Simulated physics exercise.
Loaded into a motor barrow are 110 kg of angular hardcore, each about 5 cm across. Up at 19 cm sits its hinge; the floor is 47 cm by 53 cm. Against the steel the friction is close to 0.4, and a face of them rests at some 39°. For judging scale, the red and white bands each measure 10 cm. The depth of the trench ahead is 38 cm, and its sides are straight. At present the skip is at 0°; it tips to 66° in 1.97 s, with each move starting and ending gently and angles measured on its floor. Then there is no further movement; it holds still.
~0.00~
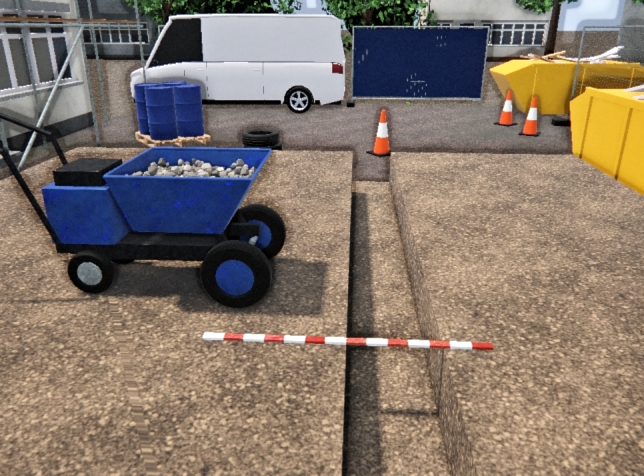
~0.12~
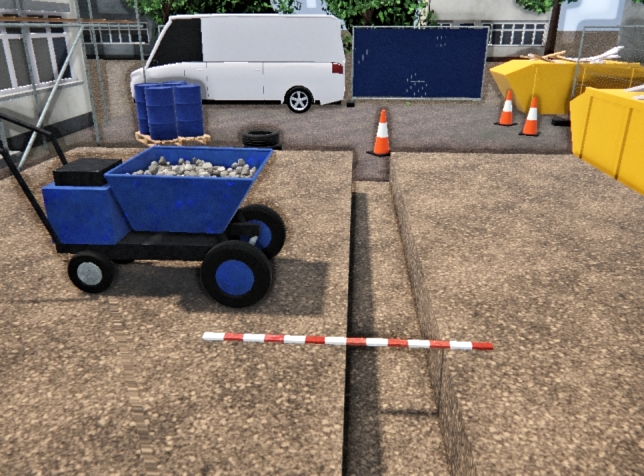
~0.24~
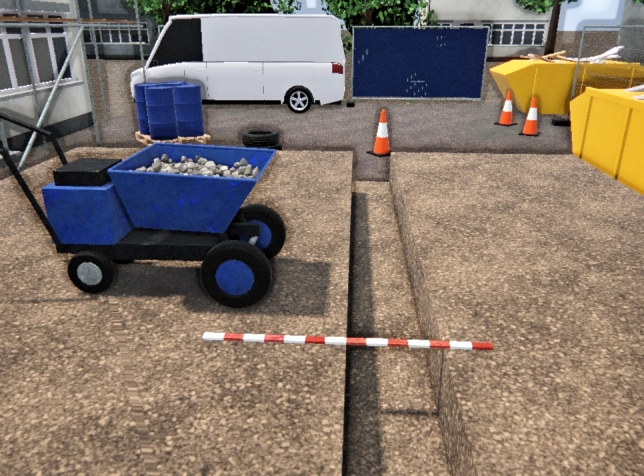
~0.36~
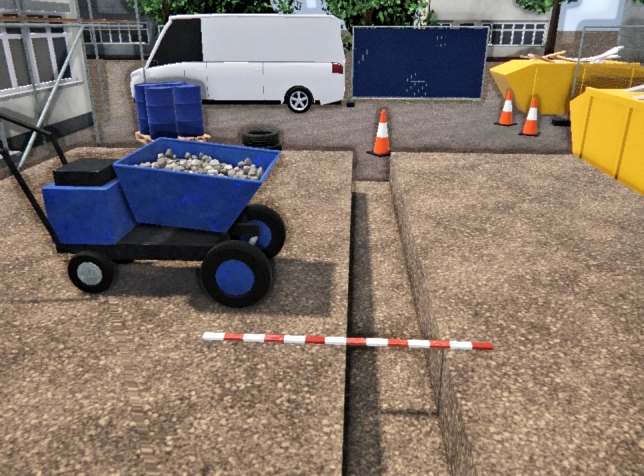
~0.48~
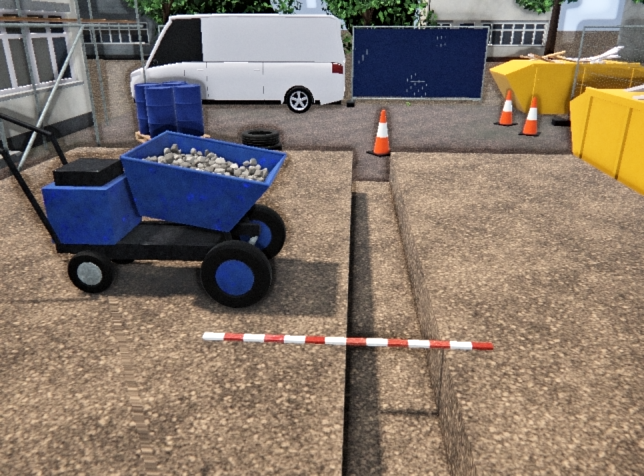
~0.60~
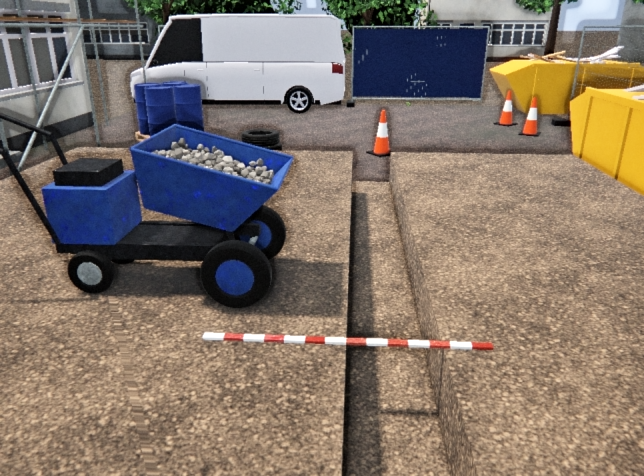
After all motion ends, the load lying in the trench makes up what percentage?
It makes up about 30 per cent.
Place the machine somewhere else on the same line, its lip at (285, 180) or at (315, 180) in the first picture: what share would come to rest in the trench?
I'd expect some 30 per cent, then some 25.
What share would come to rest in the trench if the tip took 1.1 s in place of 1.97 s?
Roughly 35 per cent.
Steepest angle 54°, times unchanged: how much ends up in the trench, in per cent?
It comes out at about 0 percent.
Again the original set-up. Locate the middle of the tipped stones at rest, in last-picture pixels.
Roughly at (383, 337).
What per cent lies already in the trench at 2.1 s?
By that moment, roughly 5 per cent of the load.
After 1.5 s the floor is at 56°; 100 % in the skip; the foremost stones are at (318, 221).
After 2.1 s the floor is at 66°; 95 % in the skip, 1 % short of the trench, 4 % in the trench; the foremost stones are at (390, 302).
After 2.4 s the floor is at 66°; 83 % in the skip, 1 % short of the trench, 16 % in the trench; the foremost stones are at (414, 321).
After 4.4 s the floor is at 66°; 70 % in the skip, 30 % in the trench; the foremost stones are at (417, 325).
